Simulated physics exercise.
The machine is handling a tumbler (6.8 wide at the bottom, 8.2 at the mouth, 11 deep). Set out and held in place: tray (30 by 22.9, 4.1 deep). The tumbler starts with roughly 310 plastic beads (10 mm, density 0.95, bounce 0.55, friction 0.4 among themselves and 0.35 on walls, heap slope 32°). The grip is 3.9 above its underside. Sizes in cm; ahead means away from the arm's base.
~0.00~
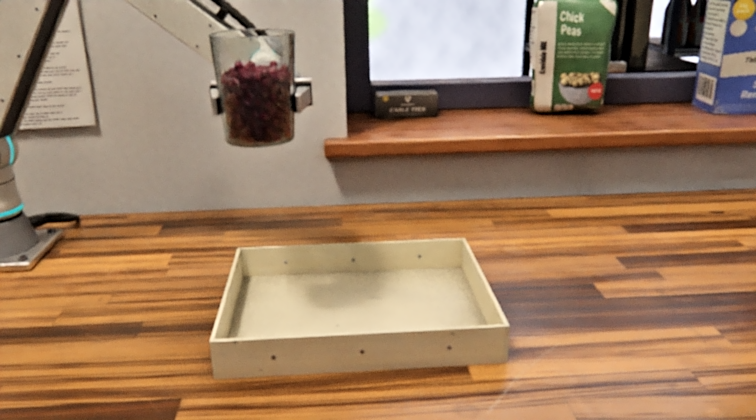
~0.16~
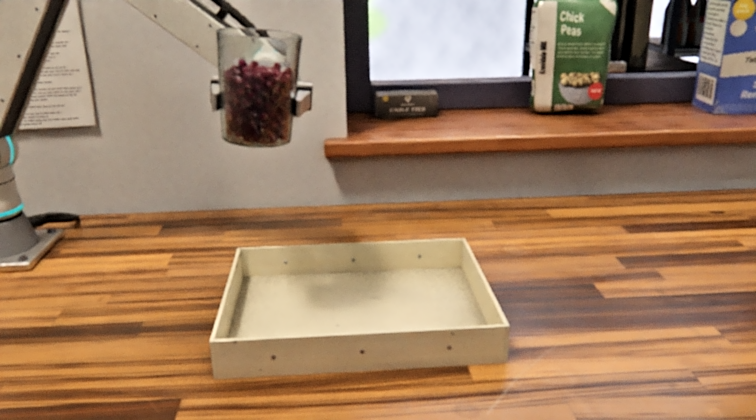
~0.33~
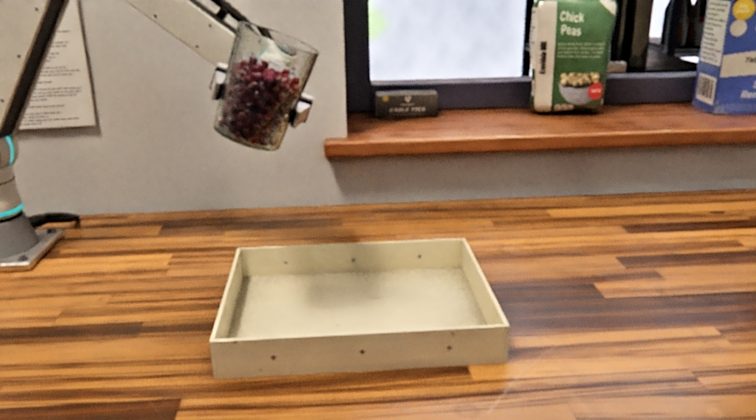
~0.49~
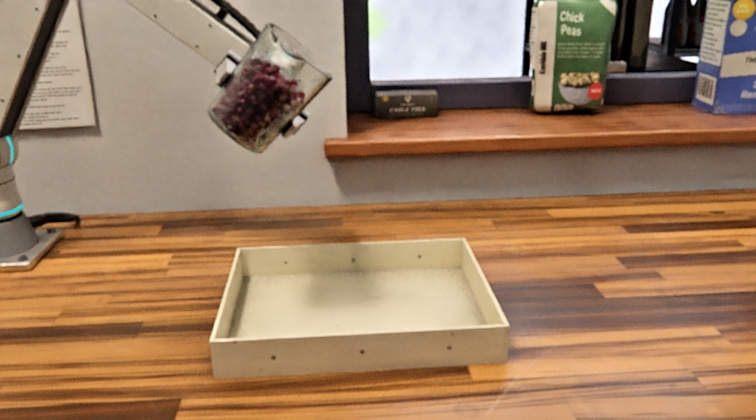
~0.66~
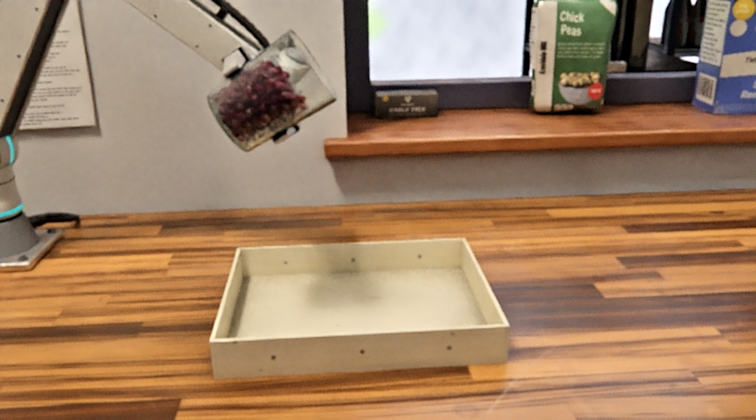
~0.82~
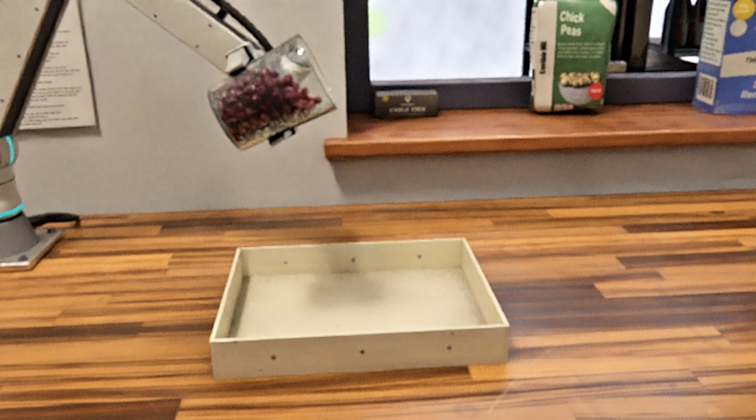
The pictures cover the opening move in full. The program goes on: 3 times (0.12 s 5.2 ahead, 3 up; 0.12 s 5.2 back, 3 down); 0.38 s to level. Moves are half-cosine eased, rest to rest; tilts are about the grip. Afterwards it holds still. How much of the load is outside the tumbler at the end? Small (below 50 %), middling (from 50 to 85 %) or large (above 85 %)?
A middling share, from 50 to 85 %, ends outside the tumbler.
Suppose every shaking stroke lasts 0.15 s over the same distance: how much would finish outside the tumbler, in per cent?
Then about 55 per cent.
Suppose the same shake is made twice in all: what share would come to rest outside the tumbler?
In that case some 70 per cent.
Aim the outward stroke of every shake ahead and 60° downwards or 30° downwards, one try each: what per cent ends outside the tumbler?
Some 10 and 25 per cent.
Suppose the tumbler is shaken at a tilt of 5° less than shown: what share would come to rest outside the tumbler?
Then about 65 per cent.
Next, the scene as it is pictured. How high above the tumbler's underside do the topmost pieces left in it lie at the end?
Some 4.0 cm.
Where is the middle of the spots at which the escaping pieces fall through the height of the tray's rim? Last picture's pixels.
Around (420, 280).
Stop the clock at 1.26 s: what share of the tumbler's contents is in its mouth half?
About 90 per cent.
By 1.26 s, tilted 64° forward, highest piece 31 above the table; 142 in the tray, 131 in the tumbler, 6 on the table or floor, 27 in flight or on a rim.
By 1.70 s, tilted 40° forward, highest piece 28 above the table; 210 in the tray, 68 in the tumbler, 25 on the table or floor, 3 in flight or on a rim.
By 2.12 s, level, highest piece 27 above the table; 211 in the tray, 68 in the tumbler, 27 on the table or floor.
By 3.17 s, level, highest piece 26 above the table; 211 in the tray, 68 in the tumbler, 27 on the table or floor.
Final count, 211 in the tray, 68 in the tumbler, 27 on the table or floor. That is 78 % outside the tumbler.
